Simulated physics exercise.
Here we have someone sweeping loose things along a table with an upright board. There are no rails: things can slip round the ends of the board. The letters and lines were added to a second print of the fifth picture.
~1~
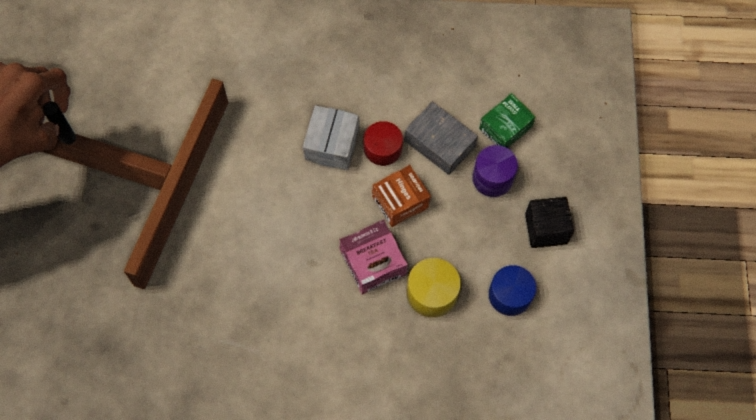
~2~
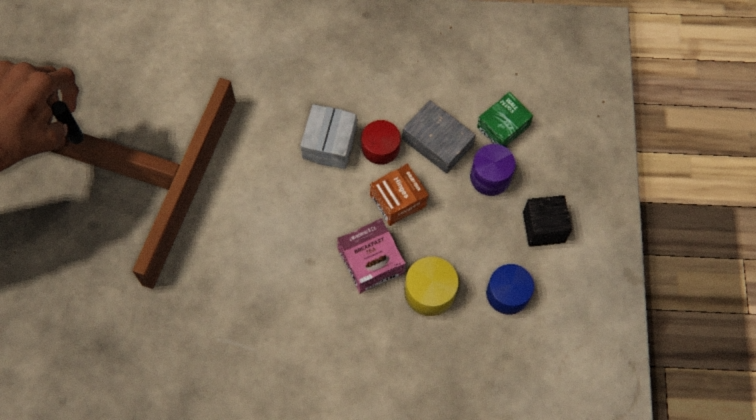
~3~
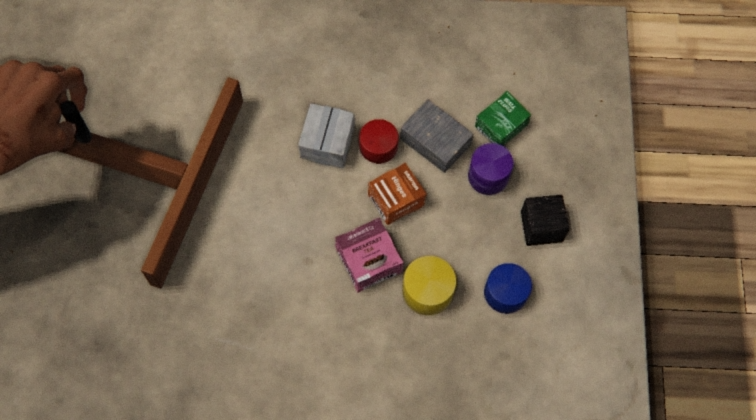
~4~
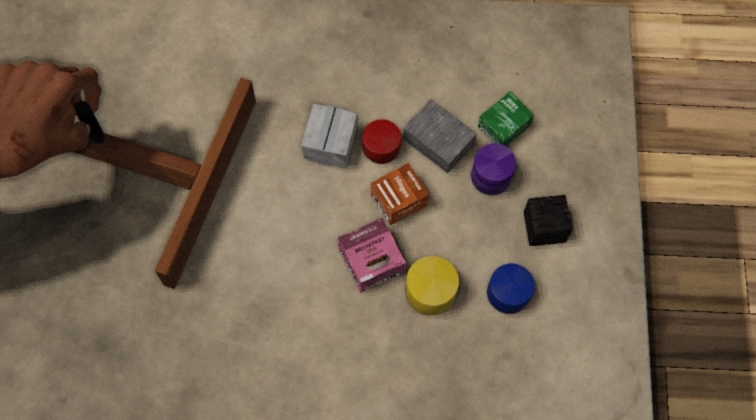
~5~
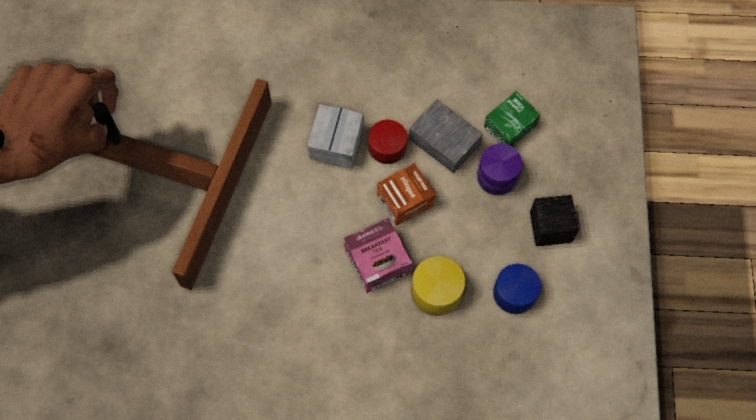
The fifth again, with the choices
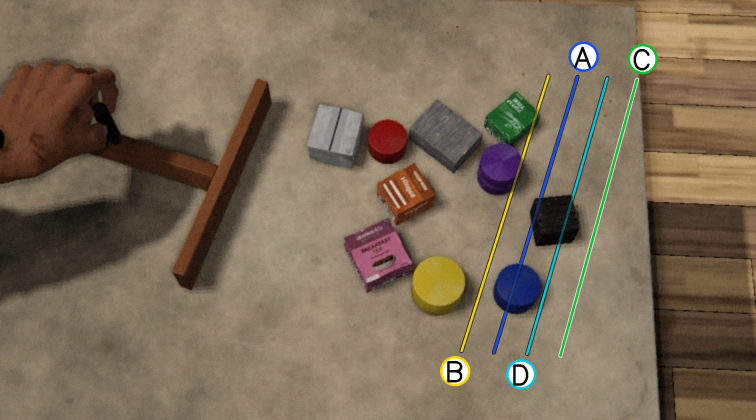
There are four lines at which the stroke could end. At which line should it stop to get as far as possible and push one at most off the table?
No second one falls up to D.
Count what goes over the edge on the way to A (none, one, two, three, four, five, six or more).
In all, none.
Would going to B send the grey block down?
By then, no.
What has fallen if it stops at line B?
It is the purple tin.
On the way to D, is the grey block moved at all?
By then, yes.
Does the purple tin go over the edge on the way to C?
Yes.
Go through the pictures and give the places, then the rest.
Blue tin (512, 291); black block (549, 222); green box (507, 123), in the first frame.
Board (183, 172); grey block (439, 137), in the second frame.
Board (192, 172); yellow tin (429, 286), in the third frame.
Board (205, 172); purple tin (493, 169), in the fourth frame.
Board (222, 173); red tin (388, 142); blue tin (517, 289); black block (554, 221), in the fifth frame.
On the marked copy, A at (538, 207); B at (508, 206); C at (601, 210); D at (570, 209).
Taking D. A third of the way, board (347, 179); grey block (461, 130); white box (397, 142).
Two thirds of the way, board (472, 184); black block (576, 231); purple tin (558, 179).
When it is over, board (572, 189); purple tin (647, 198); red tin (631, 235); none fallen.
As for the rest, A is within the limit but short; B is within the limit but short; C drops four.
